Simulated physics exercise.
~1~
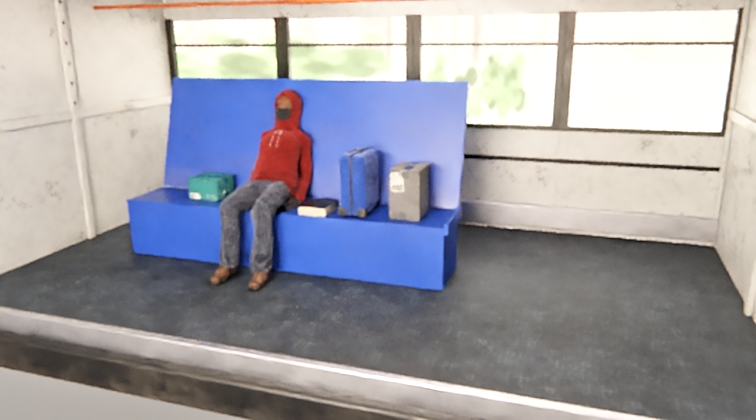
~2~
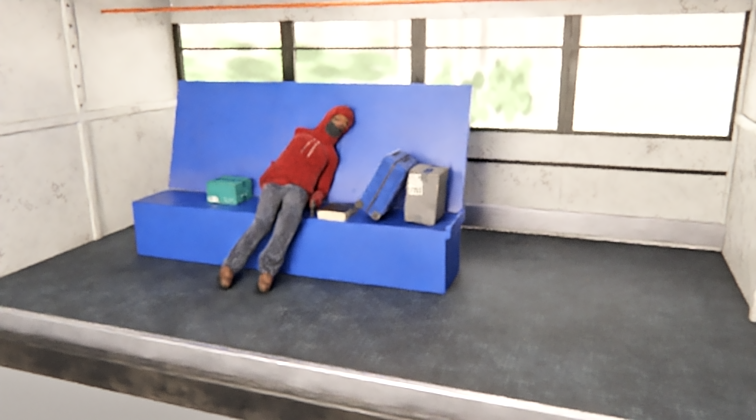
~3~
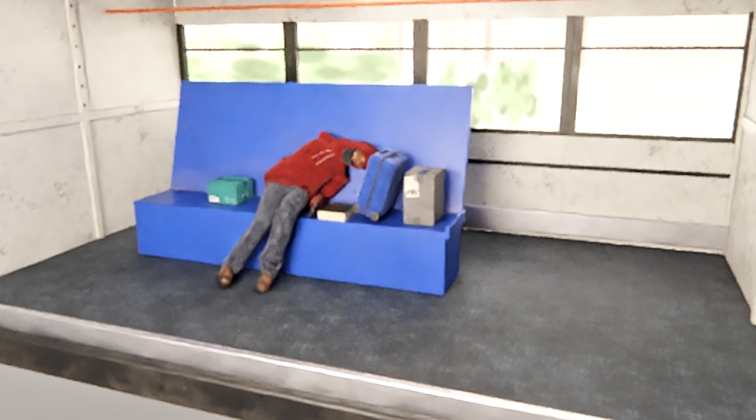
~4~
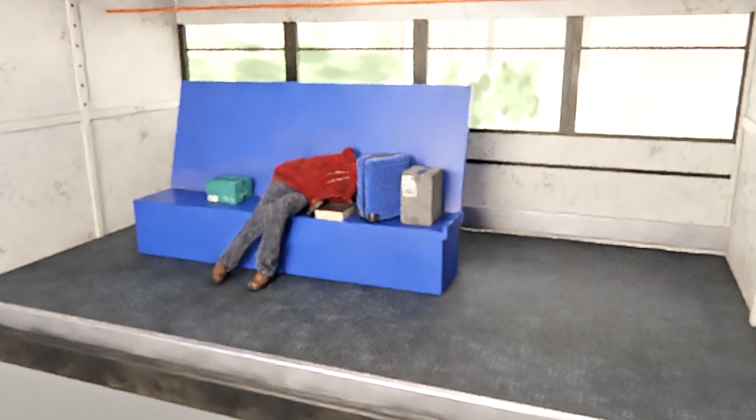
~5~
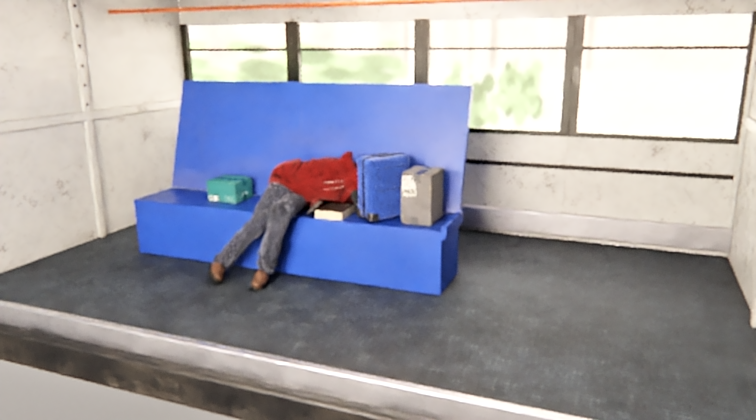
Passenger in red hood toppling right on a blue bench, slumping against a blue case that tips then rights, all bags staying on.
